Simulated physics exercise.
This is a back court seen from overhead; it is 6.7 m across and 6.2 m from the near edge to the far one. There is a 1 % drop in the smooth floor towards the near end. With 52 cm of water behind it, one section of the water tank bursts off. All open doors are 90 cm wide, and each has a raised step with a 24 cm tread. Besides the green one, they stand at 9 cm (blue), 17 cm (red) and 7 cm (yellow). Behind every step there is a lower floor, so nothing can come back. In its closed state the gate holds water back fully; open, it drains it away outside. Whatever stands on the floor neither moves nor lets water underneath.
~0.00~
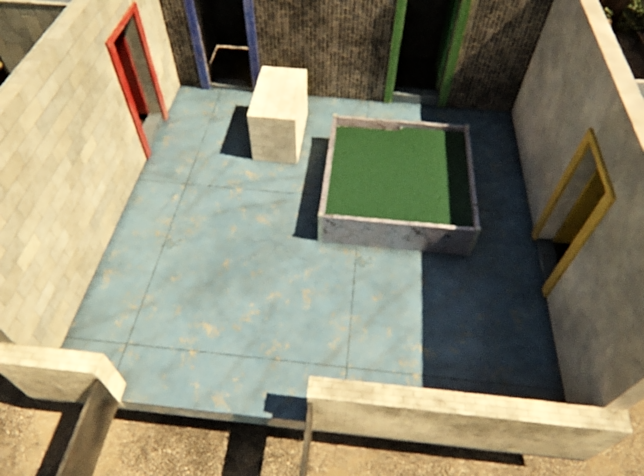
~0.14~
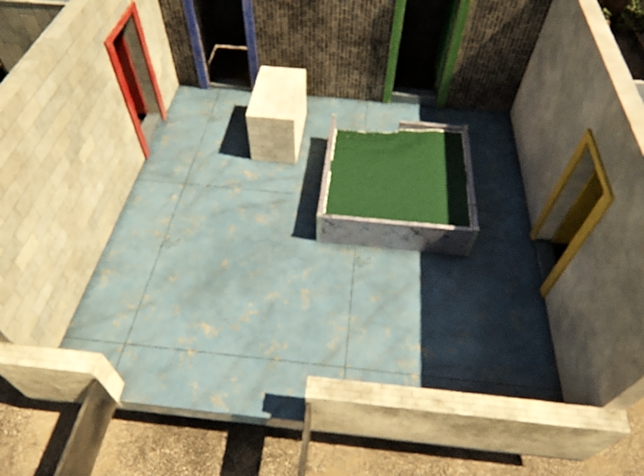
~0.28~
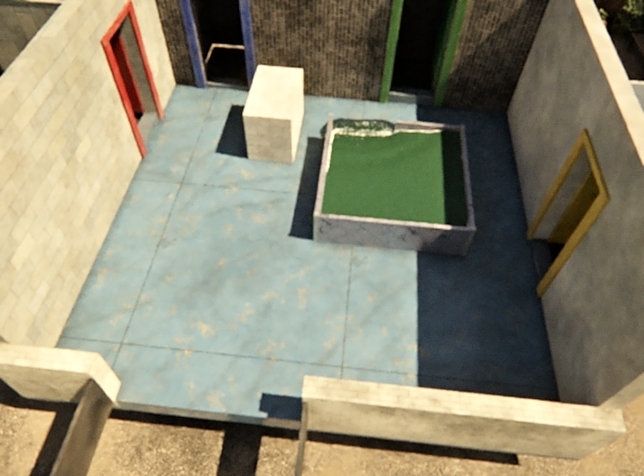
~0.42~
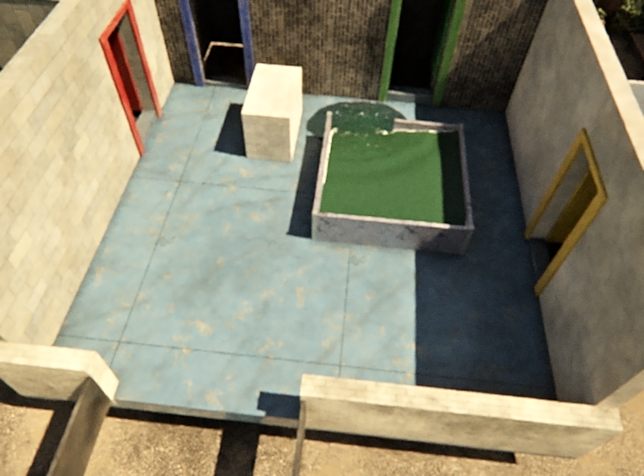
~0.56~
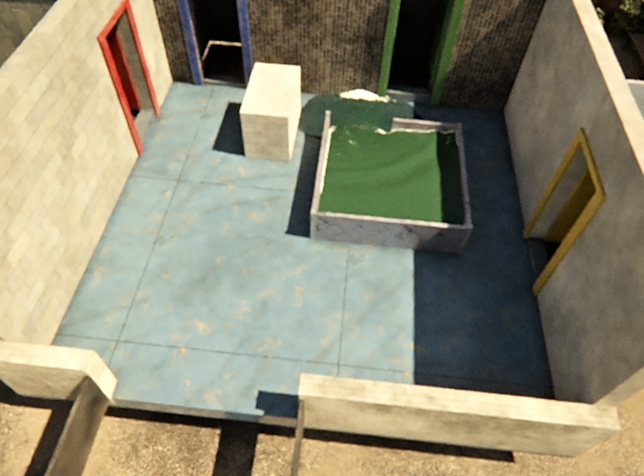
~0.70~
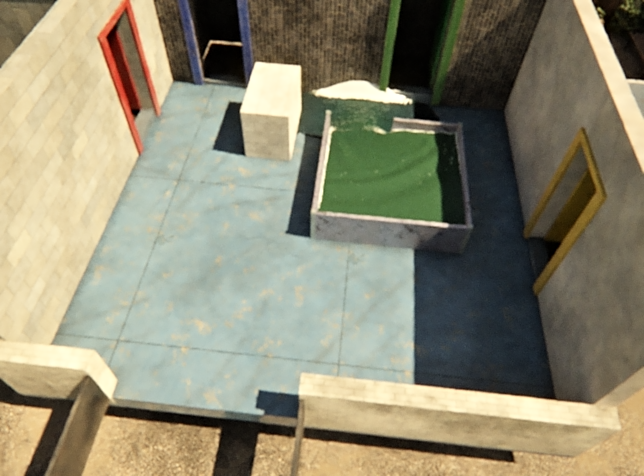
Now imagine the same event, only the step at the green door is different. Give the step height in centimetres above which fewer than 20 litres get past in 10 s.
17 cm.
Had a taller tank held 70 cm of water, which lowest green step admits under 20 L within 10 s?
Required height: Approx. 25 cm.
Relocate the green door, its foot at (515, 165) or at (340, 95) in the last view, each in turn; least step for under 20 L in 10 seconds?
You'd want roughly 9.5 cm there first, then roughly 29 cm.
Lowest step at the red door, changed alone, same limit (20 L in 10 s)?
Red: 8.5 cm.
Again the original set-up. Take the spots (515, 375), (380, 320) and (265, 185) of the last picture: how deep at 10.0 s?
In order: Around 11, 3 and 2 cm.
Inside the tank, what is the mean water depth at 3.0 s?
Close to 29 cm deep on average.
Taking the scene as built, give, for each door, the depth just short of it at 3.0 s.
In cm - green: 17, blue: 12, red: 12, yellow: 0.
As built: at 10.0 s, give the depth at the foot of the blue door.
Some 4.0 centimetres.
After 1.4 s water covers 10 % of the floor, deepest (36 cm) near (348, 104); 18 cm at the green door, 1 litre in over its 20 cm step.
After 3.0 s water covers 30 % of the floor, deepest (30 cm) near (181, 84); 17 cm at the green door, 7 litres in over its 20 cm step.
After 10.0 s water covers 95 % of the floor, deepest (12 cm) near (530, 425); 6 cm at the green door, 9 litres in over its 20 cm step.
At the green door as built, the water arrived by 0.7 s and peaked near 20 cm at 2.2 s.
Run again over the same 10 s with other heights there, 38 litres in over 14.5 cm, 11 litres over 19.5 cm. The limit of 20 litres is kept from about 17 cm up.
